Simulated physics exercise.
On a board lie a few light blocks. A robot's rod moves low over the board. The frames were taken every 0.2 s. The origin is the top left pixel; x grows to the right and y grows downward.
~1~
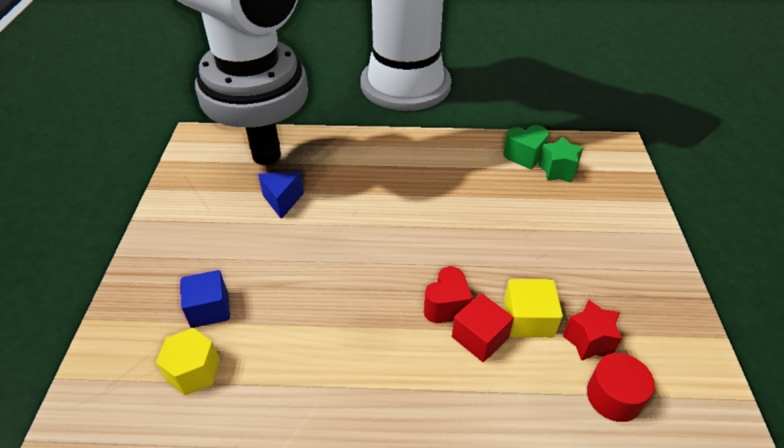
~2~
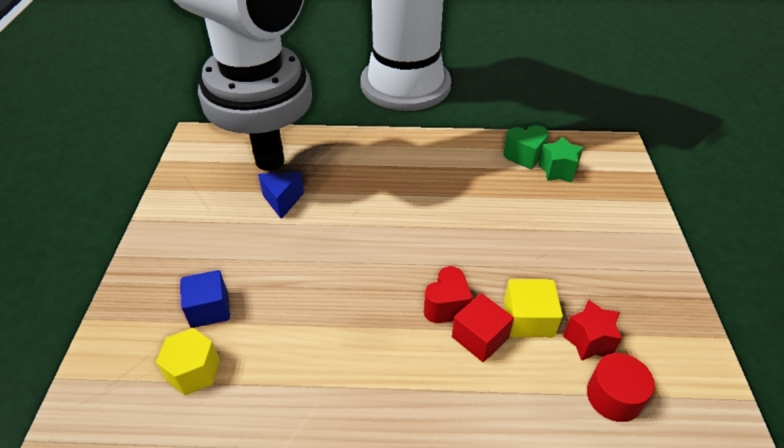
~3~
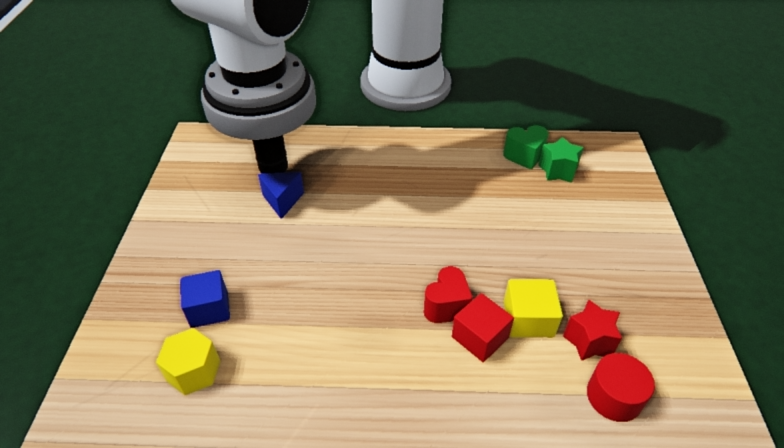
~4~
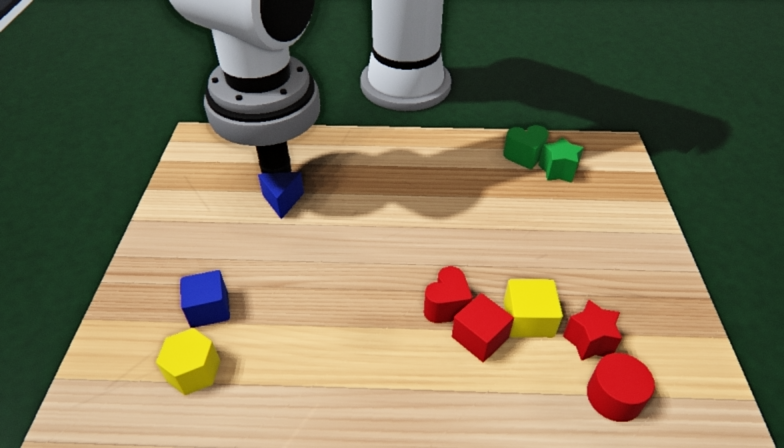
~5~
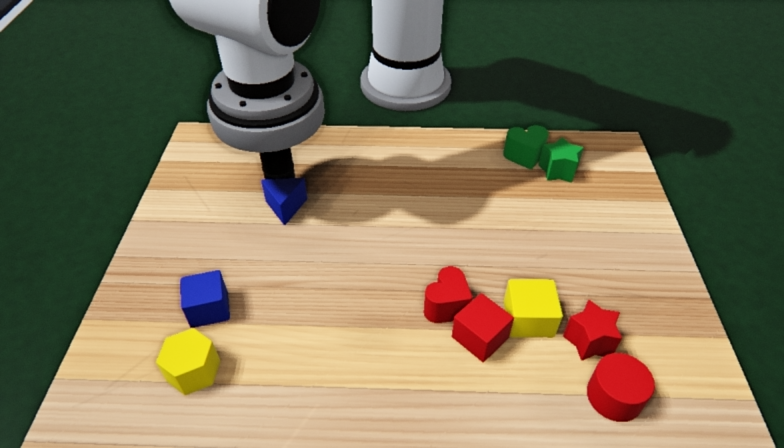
On a wooden board with scattered red, yellow, green and blue blocks, a robot arm's dark rod starts just behind a blue three-sided block near the back left. The rod moves slightly forward and to the right until it meets the block, then nudges it a little forward while the other blocks stay still.
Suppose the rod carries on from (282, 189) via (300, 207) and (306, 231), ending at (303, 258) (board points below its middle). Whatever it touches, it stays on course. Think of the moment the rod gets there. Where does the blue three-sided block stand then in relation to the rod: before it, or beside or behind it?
I predict the rod still has it in front.
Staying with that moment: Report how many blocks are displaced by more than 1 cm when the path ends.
One block moves.
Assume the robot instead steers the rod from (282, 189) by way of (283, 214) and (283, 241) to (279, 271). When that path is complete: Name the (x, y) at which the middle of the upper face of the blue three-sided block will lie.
Around (304, 259).
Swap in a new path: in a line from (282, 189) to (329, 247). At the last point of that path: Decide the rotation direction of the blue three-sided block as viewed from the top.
It twists with the clock when seen from above.
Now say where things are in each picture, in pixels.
Rod tip (267, 157); block tops, blue three-sided block (279, 181), in the first picture.
Rod (270, 162); blocks unchanged, in the second picture.
Rod (274, 168); blocks unchanged, in the third picture.
Rod (277, 174); blocks unchanged, in the fourth picture.
Rod (280, 179); blue three-sided block (282, 187), in the fifth picture.
On the path given first. One third of the way, rod (300, 198); blue three-sided block (293, 208), turned 15° clockwise.
Two thirds of the way, rod (305, 221); blue three-sided block (296, 232), turned 25° clockwise.
At the end, rod (301, 248); blue three-sided block (294, 261), turned 15° clockwise.
